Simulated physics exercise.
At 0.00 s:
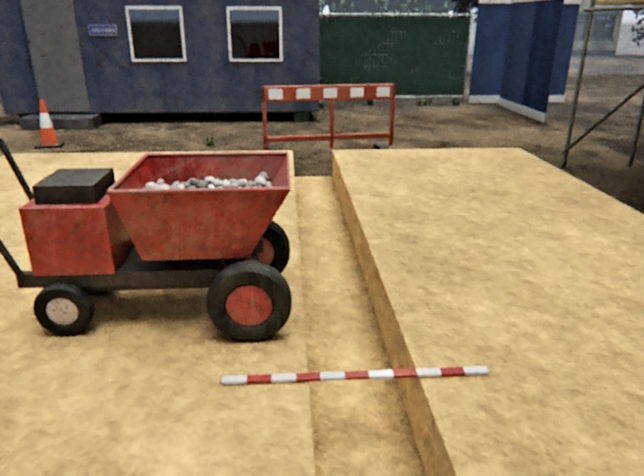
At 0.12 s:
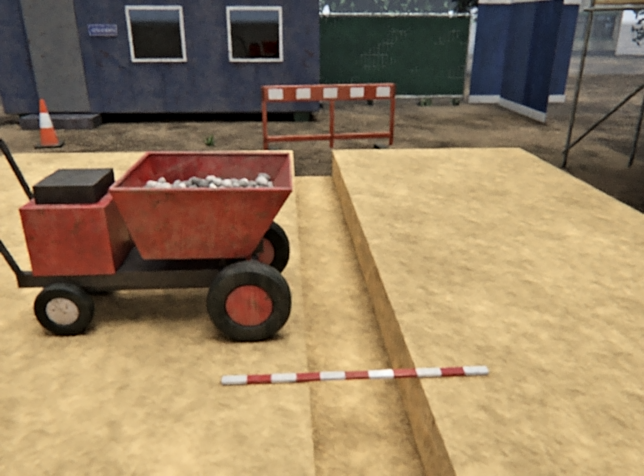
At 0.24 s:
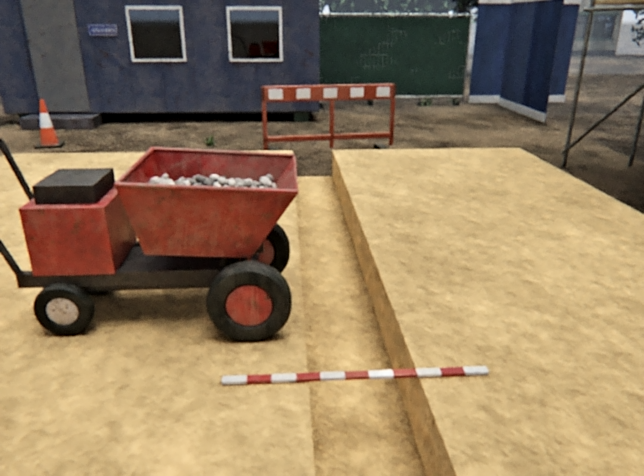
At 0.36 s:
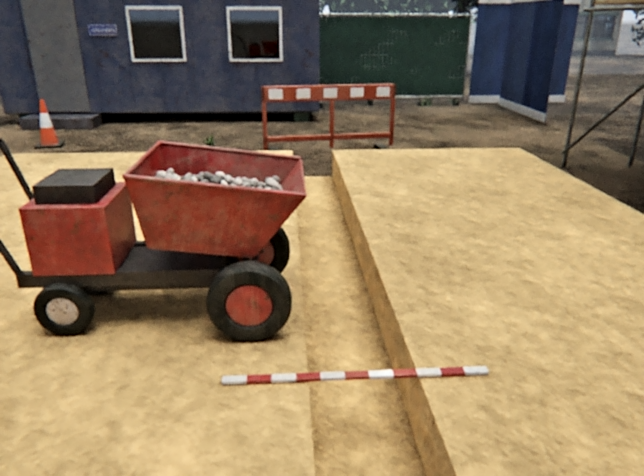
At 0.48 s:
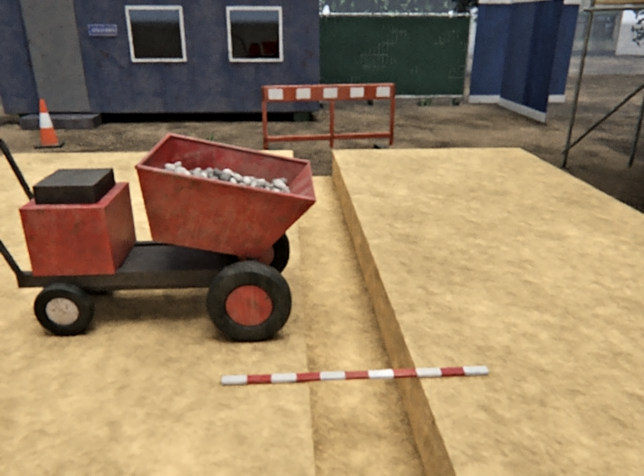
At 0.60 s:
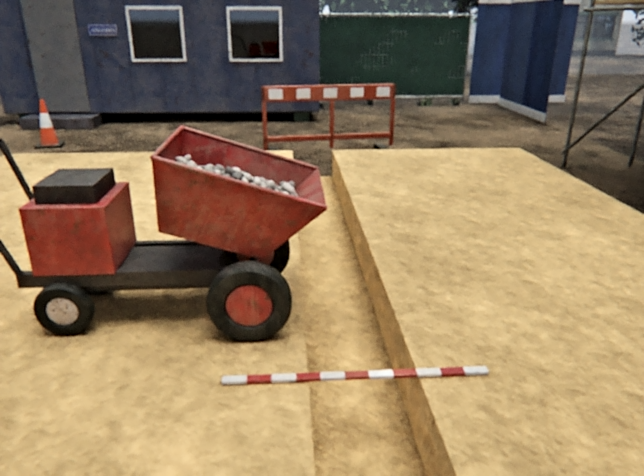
In the video, a red motor barrow loaded with grey stones stands left of a trench crossed by a red and white striped pole, and its skip gradually tilts forward to the right while the wheels stay still.
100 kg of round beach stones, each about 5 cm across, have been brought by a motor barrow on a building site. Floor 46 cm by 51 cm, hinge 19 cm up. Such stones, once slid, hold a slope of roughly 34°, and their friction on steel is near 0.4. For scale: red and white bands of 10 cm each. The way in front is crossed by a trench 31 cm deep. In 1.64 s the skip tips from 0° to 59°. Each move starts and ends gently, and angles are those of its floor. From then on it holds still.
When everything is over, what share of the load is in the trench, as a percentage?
Close to 25 in a hundred.
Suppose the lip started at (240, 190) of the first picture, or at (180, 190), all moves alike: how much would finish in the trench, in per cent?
Estimates: 45 % then 30 %.
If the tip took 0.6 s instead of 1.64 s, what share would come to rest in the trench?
Probably about 15 in a hundred.
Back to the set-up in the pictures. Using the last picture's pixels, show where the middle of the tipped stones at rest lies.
Their middle ends up near (381, 345).
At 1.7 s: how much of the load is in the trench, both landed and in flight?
Approx. 5 % of the load.
After 1.2 s the floor is at 50°; 100 % in the skip; the foremost stones are at (345, 237).
After 1.7 s the floor is at 59°; 89 % in the skip, 7 % in the trench, 3 % past the trench; the foremost stones are at (426, 307).
After 2.1 s the floor is at 59°; 74 % in the skip, 13 % in the trench, 13 % past the trench; the foremost stones are at (467, 307).
After 4.0 s the floor is at 59°; 60 % in the skip, 25 % in the trench, 15 % past the trench; the foremost stones are at (499, 305).
